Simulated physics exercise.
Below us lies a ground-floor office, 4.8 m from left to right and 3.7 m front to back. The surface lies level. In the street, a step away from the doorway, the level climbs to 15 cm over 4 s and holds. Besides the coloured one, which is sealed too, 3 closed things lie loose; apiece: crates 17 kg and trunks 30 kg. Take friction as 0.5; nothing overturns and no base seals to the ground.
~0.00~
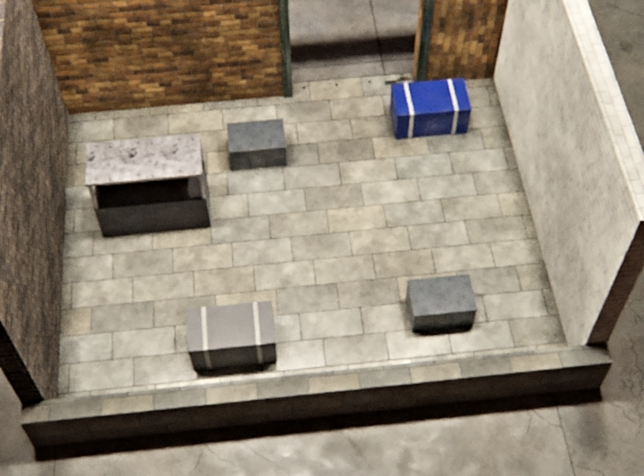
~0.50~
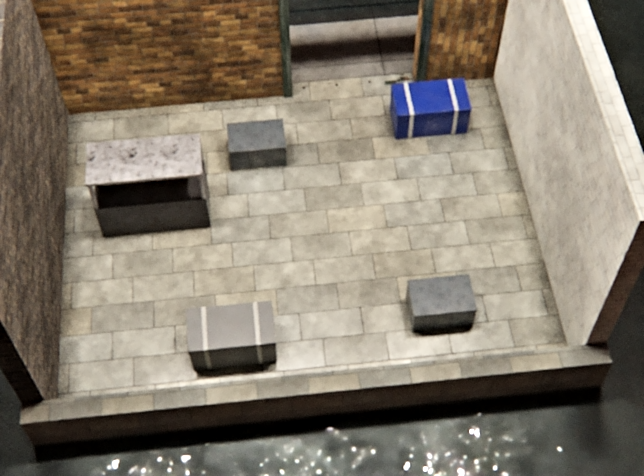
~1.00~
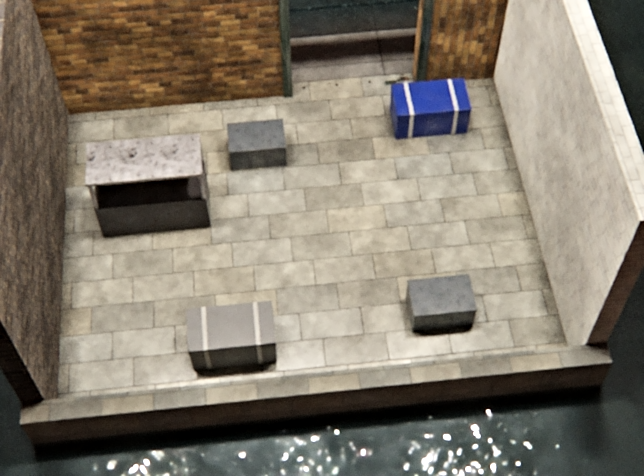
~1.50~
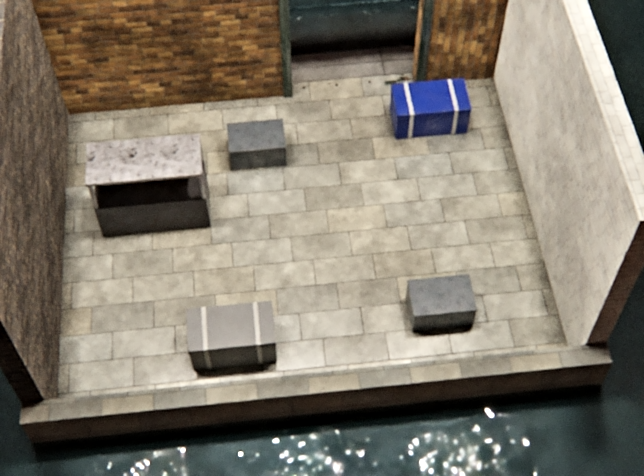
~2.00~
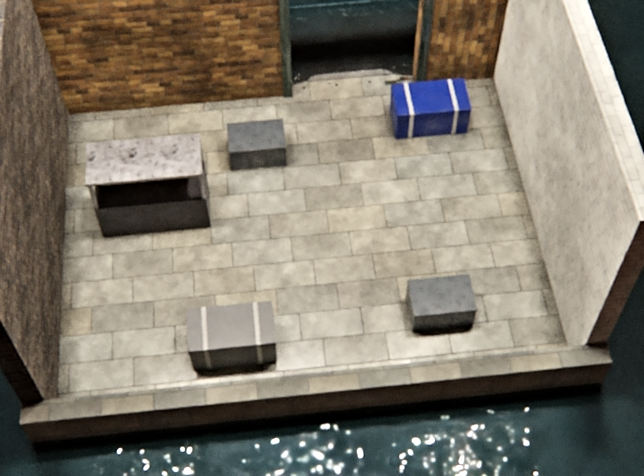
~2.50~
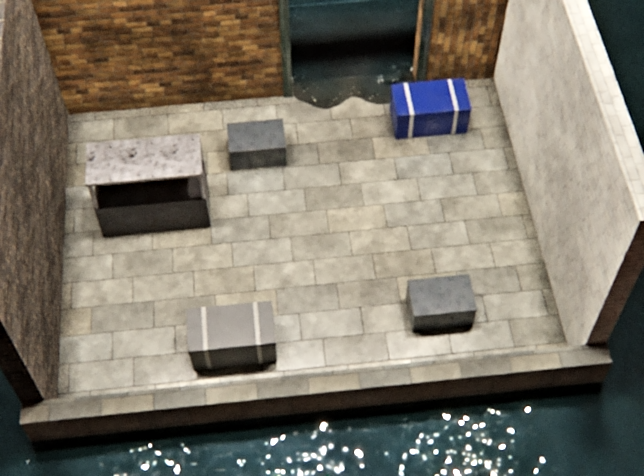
Dark water covers the ground outside the walled room and begins entering through the doorway.
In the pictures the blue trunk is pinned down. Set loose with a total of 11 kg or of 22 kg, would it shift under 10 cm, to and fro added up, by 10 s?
I expect that neither load is enough.
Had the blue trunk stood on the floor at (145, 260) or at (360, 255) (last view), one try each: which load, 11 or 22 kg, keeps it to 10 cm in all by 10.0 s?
In that order: Either load holds; neither is enough.
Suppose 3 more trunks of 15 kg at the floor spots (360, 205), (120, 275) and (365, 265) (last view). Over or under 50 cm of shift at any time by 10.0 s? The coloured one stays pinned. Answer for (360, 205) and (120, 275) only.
In that order: More, short of it.
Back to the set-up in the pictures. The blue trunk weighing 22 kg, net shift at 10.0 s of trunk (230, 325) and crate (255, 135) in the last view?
In turn: 0 cm, 0 cm.
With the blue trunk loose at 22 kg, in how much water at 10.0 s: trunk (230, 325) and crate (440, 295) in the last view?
About 6 and 6 cm.
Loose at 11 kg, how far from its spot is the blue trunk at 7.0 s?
About 80 cm.
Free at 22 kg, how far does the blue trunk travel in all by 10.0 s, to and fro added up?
About 80 cm.
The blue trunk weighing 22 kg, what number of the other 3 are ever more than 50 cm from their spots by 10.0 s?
I count 0.
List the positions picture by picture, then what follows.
In the first frame, the blue trunk at (431, 97), on the bottom; 0.0 m2 under water; 0 of 4 have shifted.
In the second frame, the blue trunk at (431, 97), on the bottom; water covers 0.0 m2; 0 of 4 have shifted.
In the third frame, the blue trunk at (431, 97), on the bottom; 0.0 m2 under water; 0 of 4 have shifted.
In the fourth frame, the blue trunk at (431, 97), on the bottom; 0.0 m2 under water; 0 of 4 have shifted.
In the fifth frame, the blue trunk at (431, 97) rests on the ground; water covers 0.0 m2; 0 of 4 have shifted.
In the sixth frame, the blue trunk at (431, 97) rests on the ground; 0.2 m2 under water; 0 of 4 have shifted.
After 3.5 s the blue trunk would be 0 cm from its start with 11 kg and 0 cm from its start with 22 kg; 1 cm of water round it then.
After 4.5 s the blue trunk would be 11 cm from its start with 11 kg and 1 cm from its start with 22 kg; 4 cm of water round it then.
After 7.0 s the blue trunk would be 86 cm from its start with 11 kg and 52 cm from its start with 22 kg; 4 cm of water round it then.
After 10.0 s the blue trunk would be 78 cm from its start with 11 kg and 70 cm from its start with 22 kg; 6 cm of water round it then.
